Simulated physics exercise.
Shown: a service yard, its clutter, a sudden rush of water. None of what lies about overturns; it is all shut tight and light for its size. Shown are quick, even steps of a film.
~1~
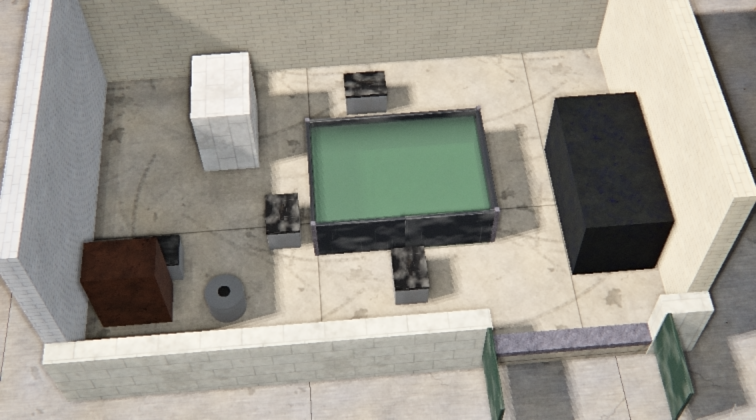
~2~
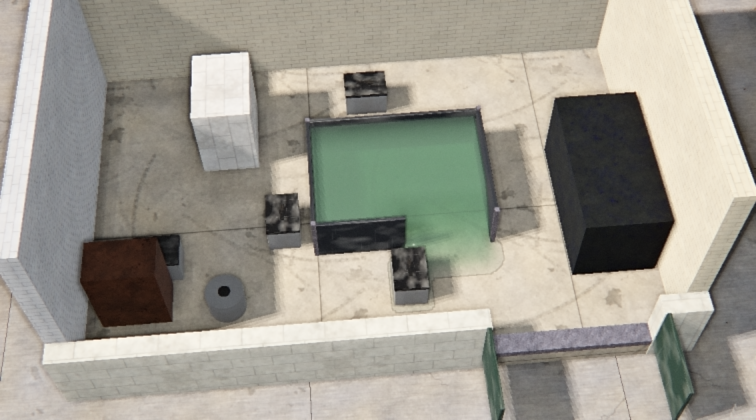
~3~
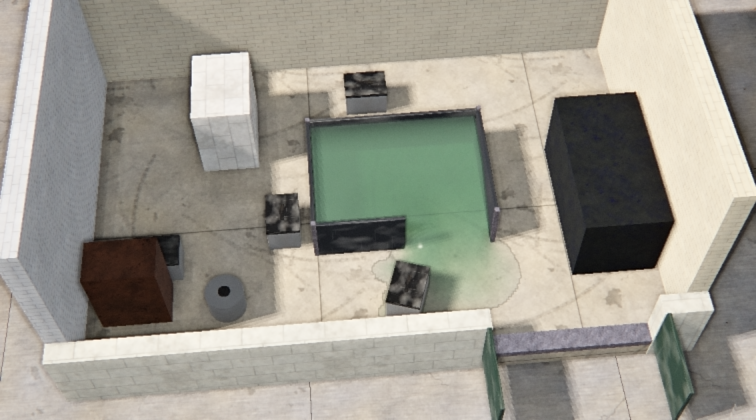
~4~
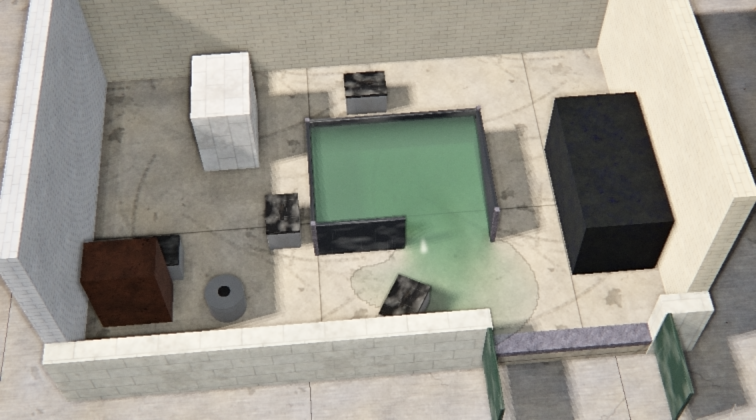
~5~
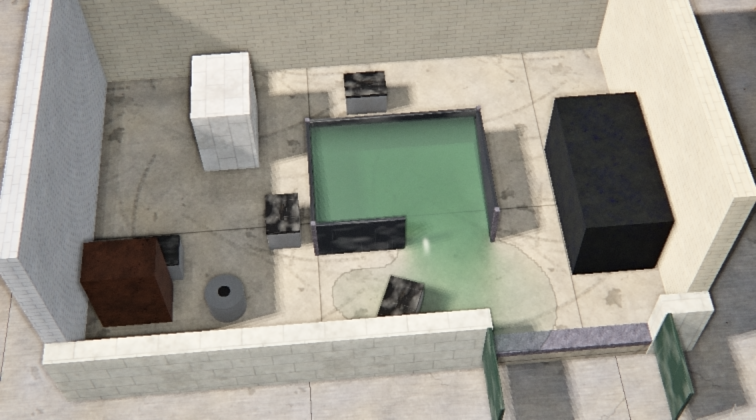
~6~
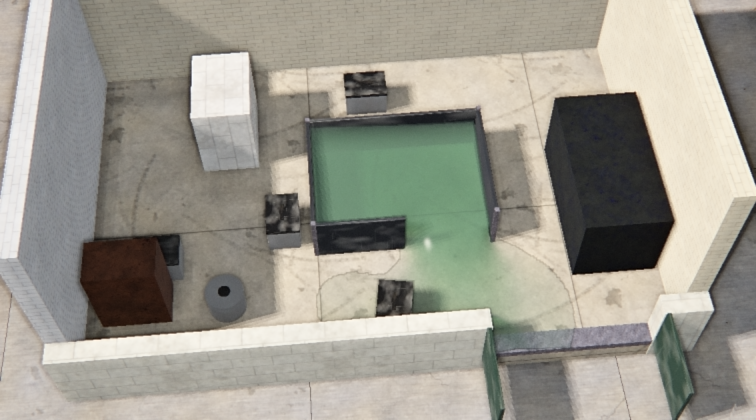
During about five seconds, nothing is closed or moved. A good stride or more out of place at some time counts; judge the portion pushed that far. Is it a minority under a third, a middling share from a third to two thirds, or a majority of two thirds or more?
The portion knocked well out of place is a third to two thirds.
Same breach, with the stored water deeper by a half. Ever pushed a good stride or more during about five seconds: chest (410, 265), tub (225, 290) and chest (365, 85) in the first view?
Going through them in turn, I'd say got there, then got there, then never got there.
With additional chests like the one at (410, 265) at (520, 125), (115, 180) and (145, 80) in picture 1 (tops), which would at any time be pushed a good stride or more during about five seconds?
The first sits tight, the second travels far, the third sits tight.
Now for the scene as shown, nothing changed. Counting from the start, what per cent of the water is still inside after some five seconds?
Something like 64 per cent, give or take.
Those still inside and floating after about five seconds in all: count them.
Count: 3.
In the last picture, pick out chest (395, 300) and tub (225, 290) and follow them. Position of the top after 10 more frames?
Near (246, 243) and (193, 276).
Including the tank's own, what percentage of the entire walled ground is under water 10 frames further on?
Roughly 40 per cent.
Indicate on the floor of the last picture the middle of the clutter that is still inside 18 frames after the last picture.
Near (215, 194).
A moment on, 1 of 5 are well off their spots; 0 afloat.
Next, 1 of 5 are well off their spots; 2 afloat.
Later, 3 of 5 are well off their spots; 2 afloat.
In the end, 3 of 5 are well off their spots, and 3 have been at some point; 3 afloat.
